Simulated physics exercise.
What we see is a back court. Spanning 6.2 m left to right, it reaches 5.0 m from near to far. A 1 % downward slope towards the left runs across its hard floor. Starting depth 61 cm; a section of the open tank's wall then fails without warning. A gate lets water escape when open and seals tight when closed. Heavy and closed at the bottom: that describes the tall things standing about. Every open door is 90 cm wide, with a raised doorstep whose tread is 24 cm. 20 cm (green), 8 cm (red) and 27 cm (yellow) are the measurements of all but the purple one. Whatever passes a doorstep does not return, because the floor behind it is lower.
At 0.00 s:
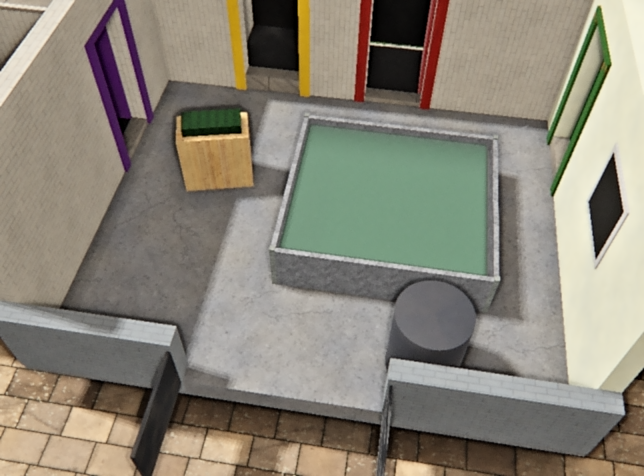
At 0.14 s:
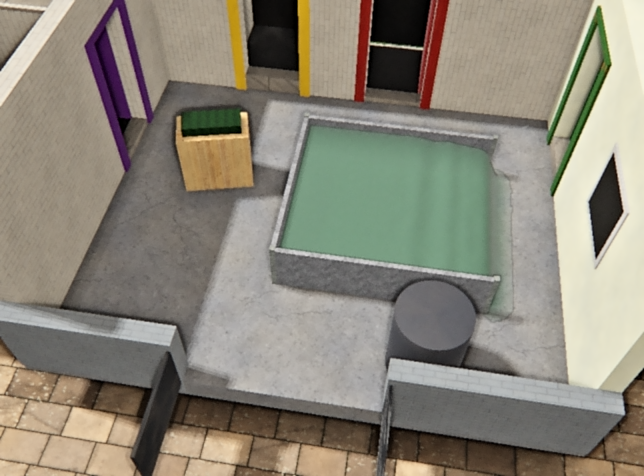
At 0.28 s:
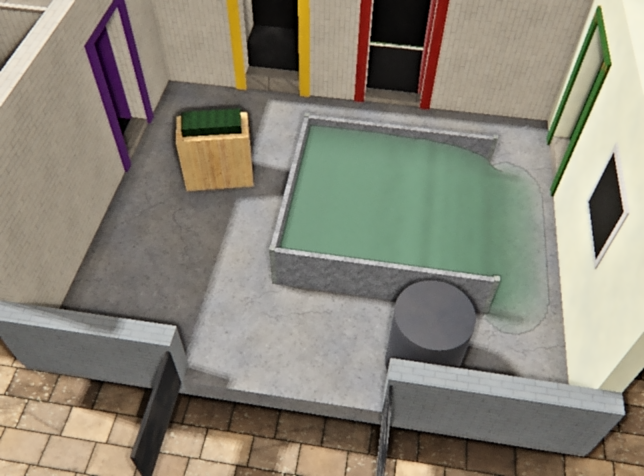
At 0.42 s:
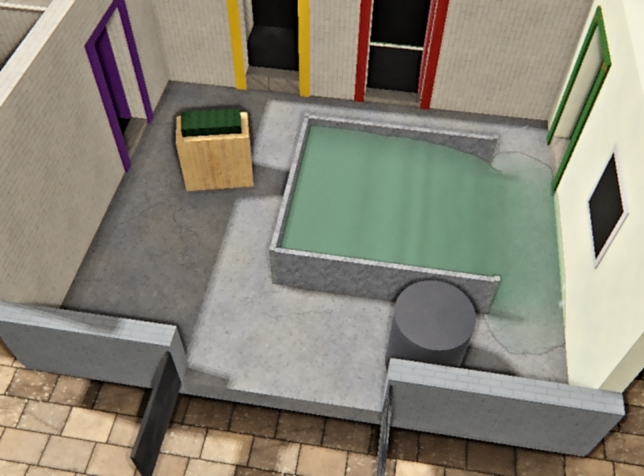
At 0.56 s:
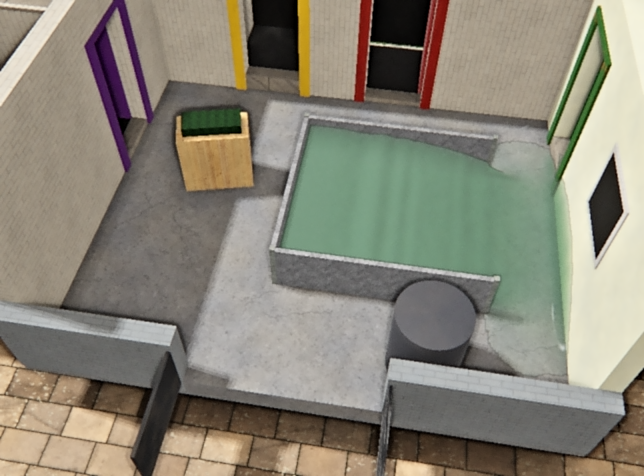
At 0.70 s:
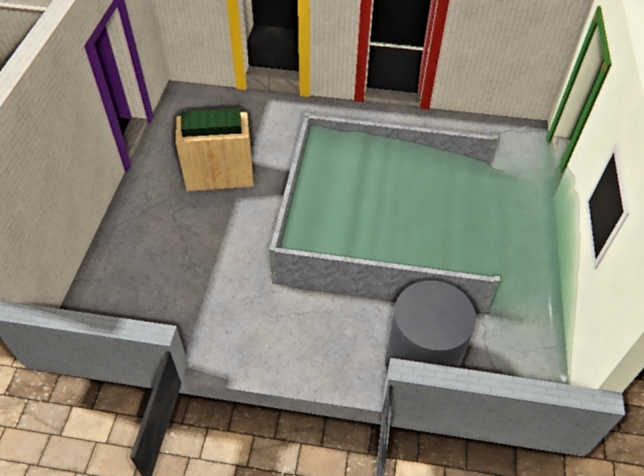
A walled back court with a grey hard floor is seen from above, the view staying still. A raised tank of green water stands right of centre, with a dark round cylinder at its front corner, a green-topped wooden box to the left, and purple, yellow, red and green doorways around the walls. The tank's right side opens and water pours out, spreading across the floor to the right-hand wall.
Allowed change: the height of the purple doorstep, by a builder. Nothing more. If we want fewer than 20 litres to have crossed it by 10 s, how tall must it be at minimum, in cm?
It needs to be roughly 16 cm tall.
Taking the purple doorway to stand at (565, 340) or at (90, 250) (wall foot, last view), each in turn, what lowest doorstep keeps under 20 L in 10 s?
In turn: Roughly 30 cm, roughly 12.5 cm.
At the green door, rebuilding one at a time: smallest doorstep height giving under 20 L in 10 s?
Green door - some 27 centimetres.
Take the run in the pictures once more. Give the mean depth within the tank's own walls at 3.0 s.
Roughly 25 cm.
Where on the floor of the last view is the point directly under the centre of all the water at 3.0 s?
Roughly (450, 234).
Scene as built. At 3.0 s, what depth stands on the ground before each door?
Depths in cm - green: 27, purple: 0, red: 8, yellow: 3.
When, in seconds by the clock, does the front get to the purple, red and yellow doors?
Times: Purple 3.8 seconds, red 1.8 seconds, yellow 2.6 seconds.
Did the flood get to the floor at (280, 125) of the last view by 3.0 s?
At that moment it's submerged.
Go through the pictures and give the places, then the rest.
The first frame shows still water, 61 cm deep, in the open tank at (392, 194); the purple door at (124, 91) is dry.
In the second frame, water pours out at (486, 225) and has run 0.3 m, to (504, 310); about 9 cm deep outside, 61 cm at the back.
In the third frame, the gap is at (485, 227), the front 0.8 m out at (542, 295); the back of the open tank holds 61 cm.
In the fourth frame, the front is at (565, 335), 1.0 m from the gap at (485, 228); 2.9 m2 of floor is wet, 61 cm left at the back.
In the fifth frame, the gap is at (485, 229), the front 1.2 m out at (567, 366); the back of the open tank holds 61 cm.
In the sixth frame, the gap is at (485, 229), the front 1.4 m out at a hidden place; the back of the open tank holds 61 cm; 5.3 m in a straight line remain to the purple door at (124, 91).
After 1.4 s water covers 20 % of the floor, deepest (46 cm) near (540, 261); it has not reached the purple door.
After 3.0 s water covers 50 % of the floor, deepest (47 cm) near (453, 387); it has not reached the purple door.
After 10.0 s water covers 95 % of the floor, deepest (20 cm) near (453, 387); 18 cm at the purple door, 129 litres in over its 10 cm doorstep.
At the purple door as built, the water arrived by 3.8 s and peaked near 19 cm at 4.2 s.
Run again over the same 10 s with other heights there, 58 litres in over 13 cm, 7 litres over 17.5 cm. The limit of 20 litres is kept from about 16 cm up.
